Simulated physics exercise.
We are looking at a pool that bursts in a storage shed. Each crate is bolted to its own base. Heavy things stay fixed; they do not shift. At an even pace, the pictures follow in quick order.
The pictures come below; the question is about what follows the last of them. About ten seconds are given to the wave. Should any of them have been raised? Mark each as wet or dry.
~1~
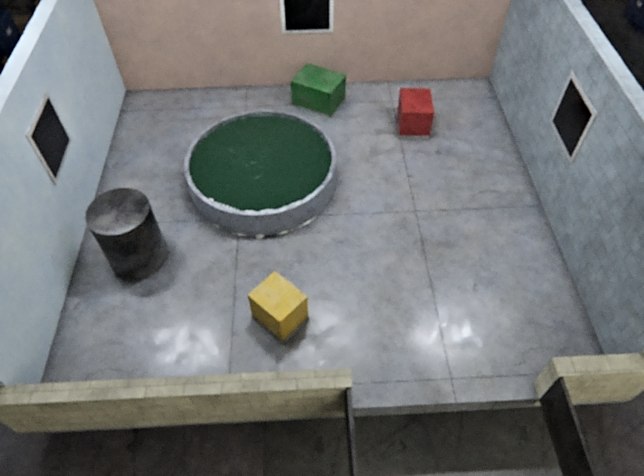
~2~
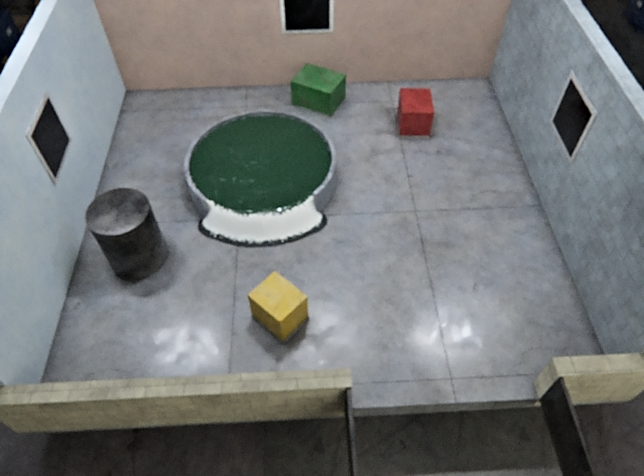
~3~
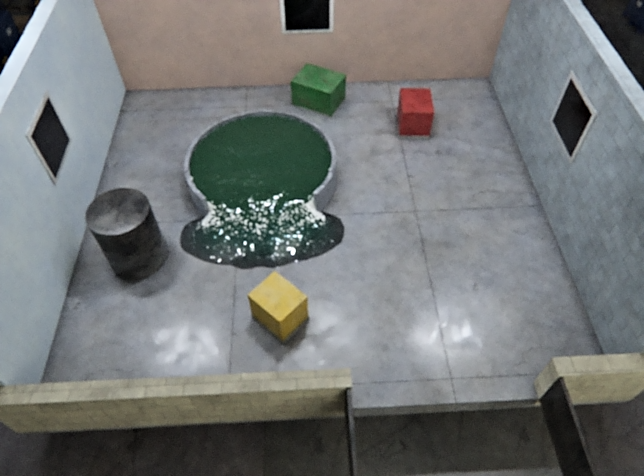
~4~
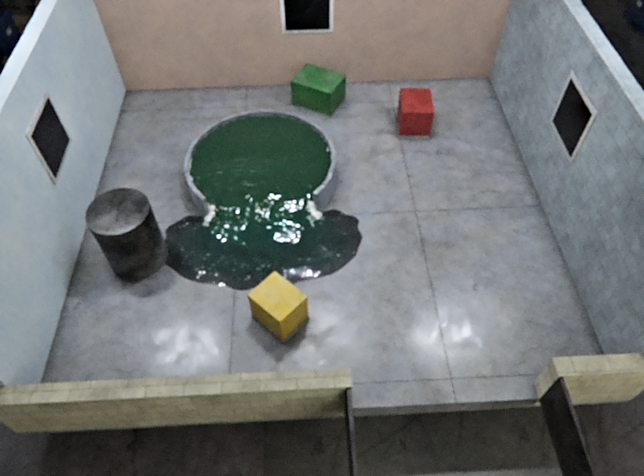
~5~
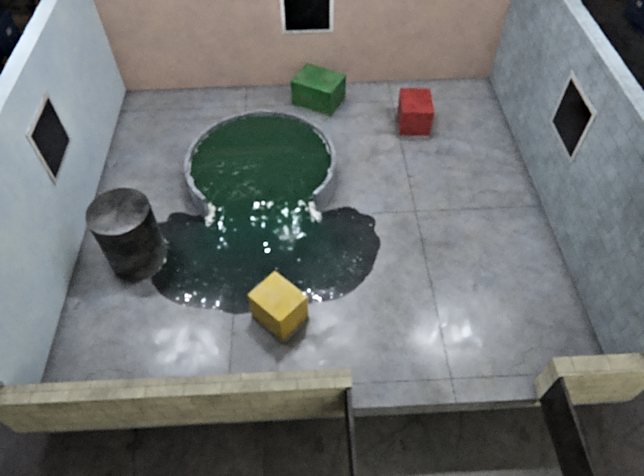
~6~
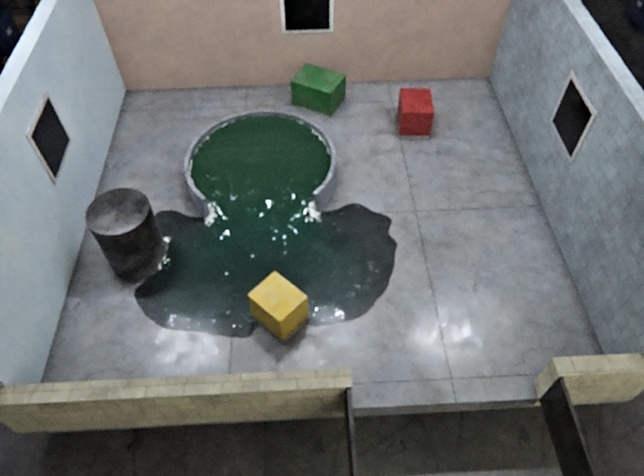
Red crate: Dry; yellow crate: Wet; green crate: Wet.
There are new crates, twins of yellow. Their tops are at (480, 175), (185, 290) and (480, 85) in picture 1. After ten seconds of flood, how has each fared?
Respectively: Comes through fine, is reached and comes through fine.
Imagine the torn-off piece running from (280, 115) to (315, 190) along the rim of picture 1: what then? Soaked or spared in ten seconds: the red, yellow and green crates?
Well, red is doused and yellow stays clear, but green is doused.
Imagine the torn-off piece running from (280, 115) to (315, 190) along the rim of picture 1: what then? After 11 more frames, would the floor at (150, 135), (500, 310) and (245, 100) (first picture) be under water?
Taking the points one after the other, they come out not soaked, inundated and inundated.
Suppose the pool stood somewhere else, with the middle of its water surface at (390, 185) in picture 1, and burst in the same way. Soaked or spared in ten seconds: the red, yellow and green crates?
Taking them in turn, the red one is left untouched, the yellow one gets flooded and the green one is left untouched.
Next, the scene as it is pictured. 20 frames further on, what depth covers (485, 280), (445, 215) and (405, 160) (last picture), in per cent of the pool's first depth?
Roughly 2 per cent, 0 per cent and 0 per cent.
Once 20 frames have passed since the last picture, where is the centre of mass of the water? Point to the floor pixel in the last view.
About (244, 268) in the last view.
A moment on, water covers 25 % of the floor; the red crate not reached, the yellow crate water round its plinth, the green crate not reached.
Next, water covers 30 % of the floor; the red crate not reached, the yellow crate water round its plinth, the green crate not reached.
Then, water covers 40 % of the floor; the red crate not reached, the yellow crate water round its plinth, the green crate not reached.
Later, water covers 60 % of the floor; the red crate not reached, the yellow crate water round its plinth, the green crate not reached.
In the end, water covers 85 % of the floor; the red crate stayed above the water, the yellow crate was topped, the green crate was topped.
